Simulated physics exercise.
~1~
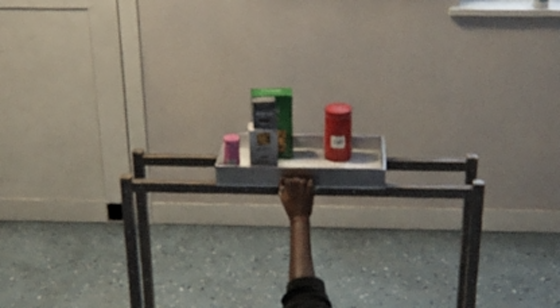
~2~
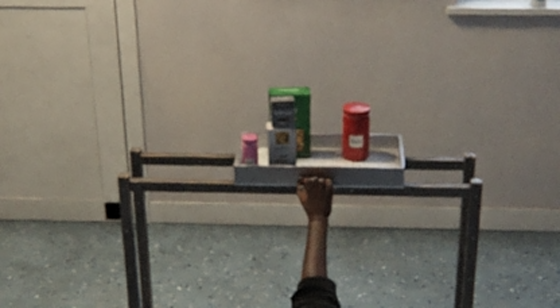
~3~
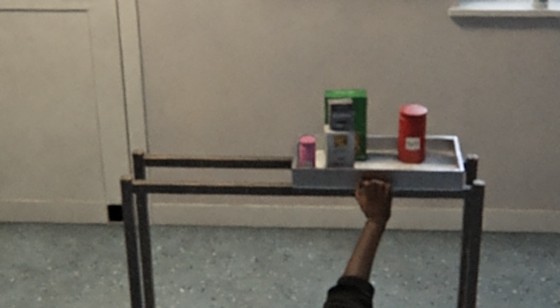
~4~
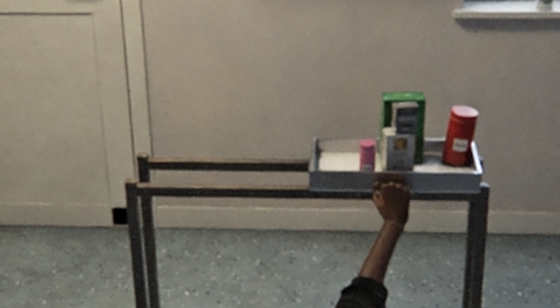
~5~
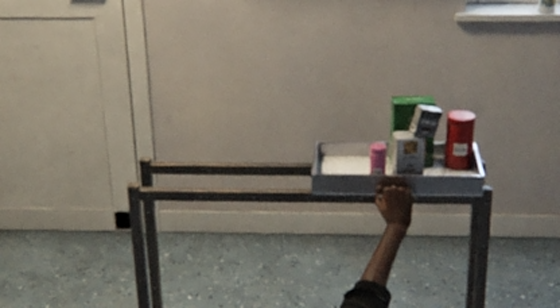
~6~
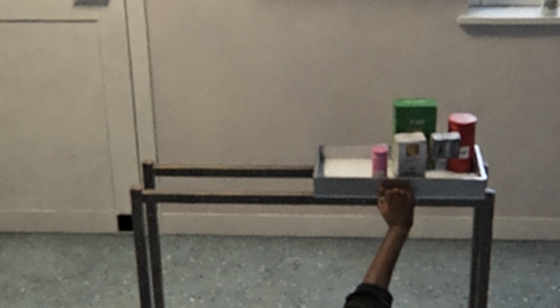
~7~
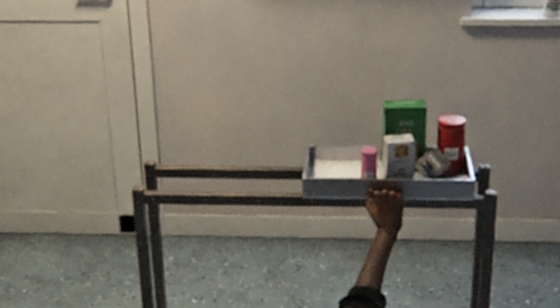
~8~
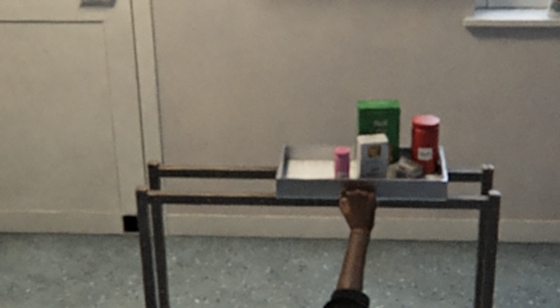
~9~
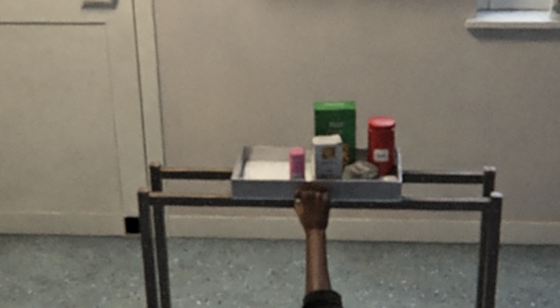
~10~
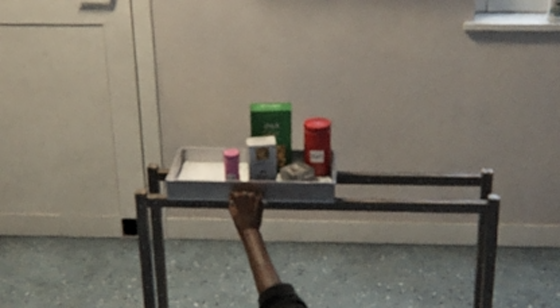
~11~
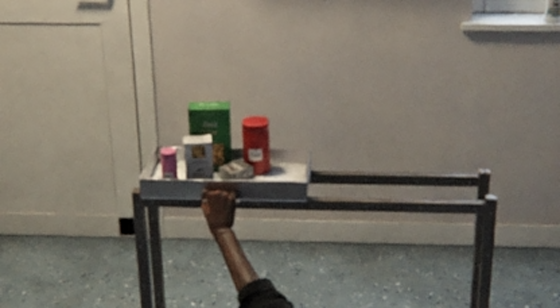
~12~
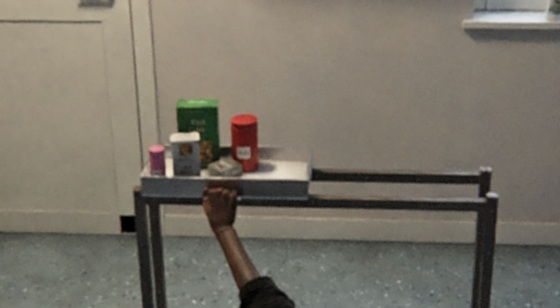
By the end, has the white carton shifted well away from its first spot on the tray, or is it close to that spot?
The white carton ends up close to its first spot on the tray, still standing upright.
